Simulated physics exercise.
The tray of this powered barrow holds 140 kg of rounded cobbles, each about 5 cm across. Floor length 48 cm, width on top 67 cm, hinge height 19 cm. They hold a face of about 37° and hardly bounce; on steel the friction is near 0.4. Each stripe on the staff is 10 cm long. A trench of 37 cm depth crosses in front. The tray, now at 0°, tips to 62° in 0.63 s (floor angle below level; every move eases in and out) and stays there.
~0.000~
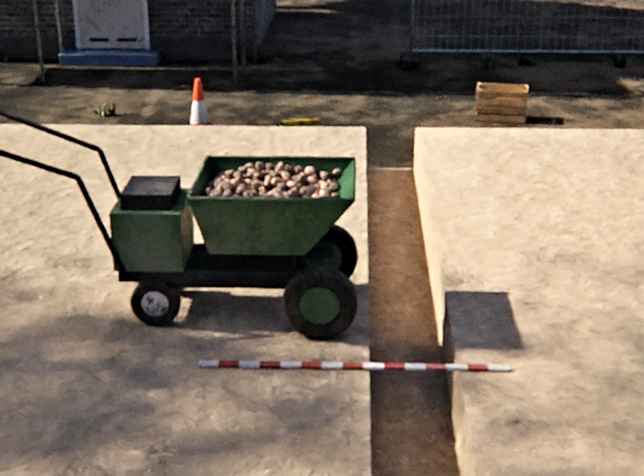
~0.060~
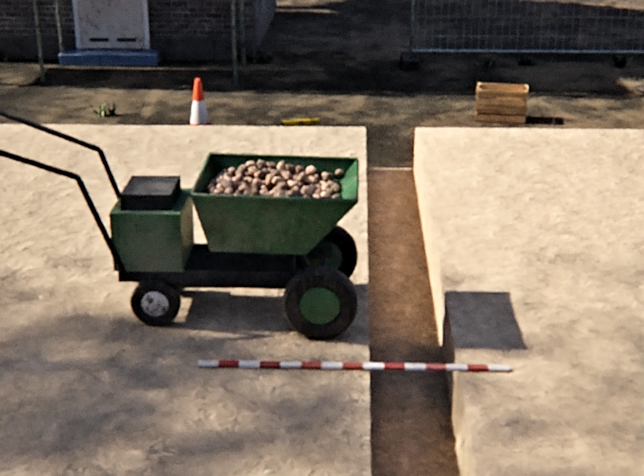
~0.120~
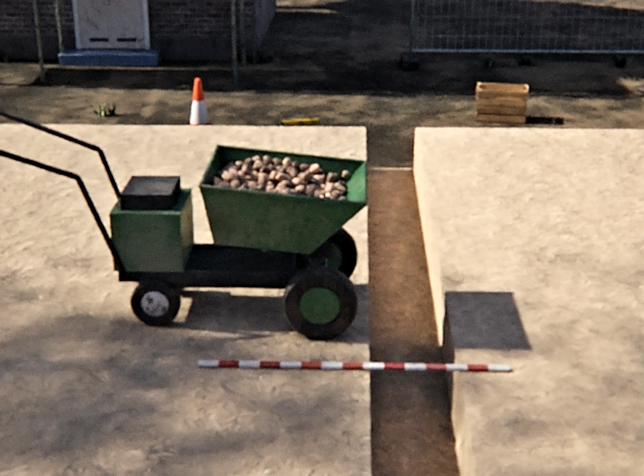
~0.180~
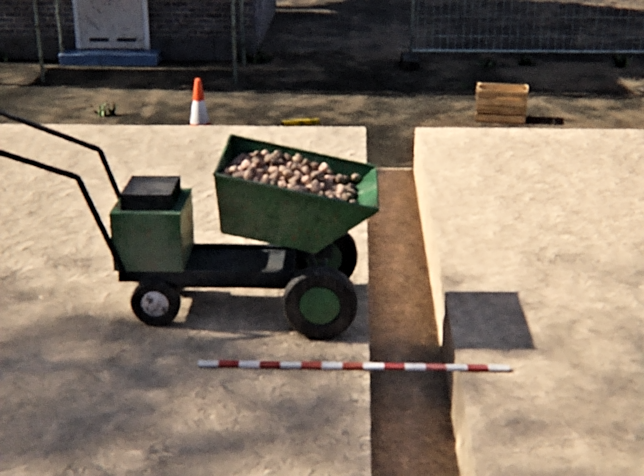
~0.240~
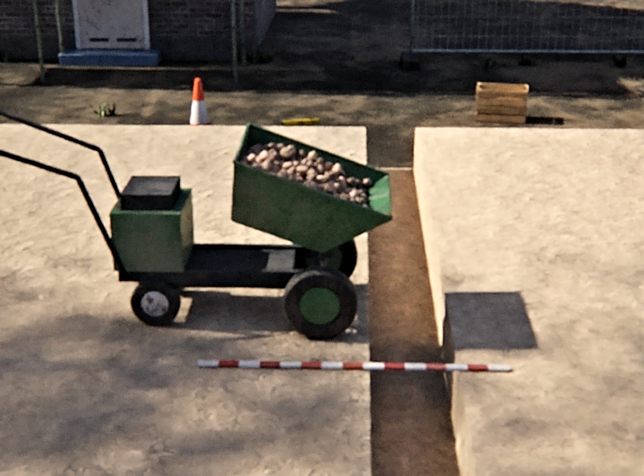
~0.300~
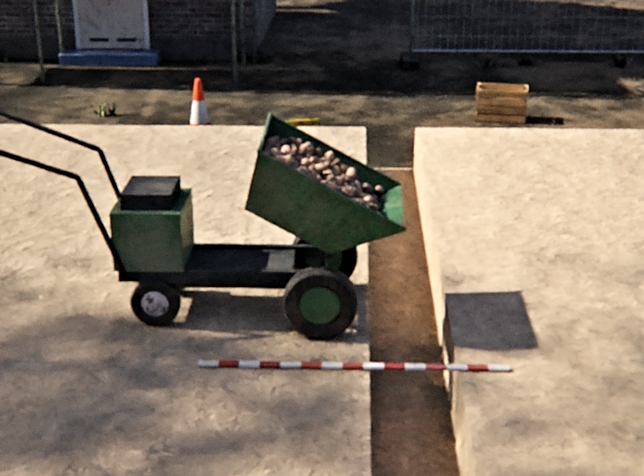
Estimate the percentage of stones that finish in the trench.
Some 26 per cent of it.
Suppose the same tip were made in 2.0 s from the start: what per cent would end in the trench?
Then about 40 per cent.
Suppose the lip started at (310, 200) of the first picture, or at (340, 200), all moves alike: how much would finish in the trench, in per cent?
First some 60, then 35 per cent.
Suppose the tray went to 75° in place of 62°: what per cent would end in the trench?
In that case some 15 per cent.
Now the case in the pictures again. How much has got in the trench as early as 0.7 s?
About 5 per cent by then.
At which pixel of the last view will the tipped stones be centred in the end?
Around (485, 308).
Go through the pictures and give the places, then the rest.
The tray is at 0°, its lip at (355, 200); the top of the load is at (259, 174), in the first frame.
The tray is at 2°, its lip at (358, 201); the top of the load is at (260, 173); the stones move at 0.4 m/s on average, in the second frame.
Lip at (366, 205), floor tilted 6°, highest stones at (252, 167); the stones move at 0.8 m/s on average, in the third frame.
The tray is at 12°, its lip at (378, 210); the top of the load is at (257, 161); the stones move at 1.1 m/s on average, in the fourth frame.
Lip at (392, 219), floor tilted 20°, highest stones at (266, 154); the stones move at 1.3 m/s on average, in the fifth frame.
Lip at (406, 230), floor tilted 29°, highest stones at (281, 147); the stones move at 1.4 m/s on average, in the sixth frame.
After 0.5 s the floor is at 52°; 100 % in the tray; the foremost stones are at (409, 234).
After 0.7 s the floor is at 62°; 84 % in the tray, 3 % in the trench, 13 % past the trench; the foremost stones are at (487, 295).
After 1.1 s the floor is at 62°; 38 % in the tray, 3 % in the trench, 59 % past the trench; the foremost stones are at (621, 317).
After 3.0 s the floor is at 62°; 11 % in the tray, 26 % in the trench, 63 % past the trench; the foremost stones are past the picture's edge.
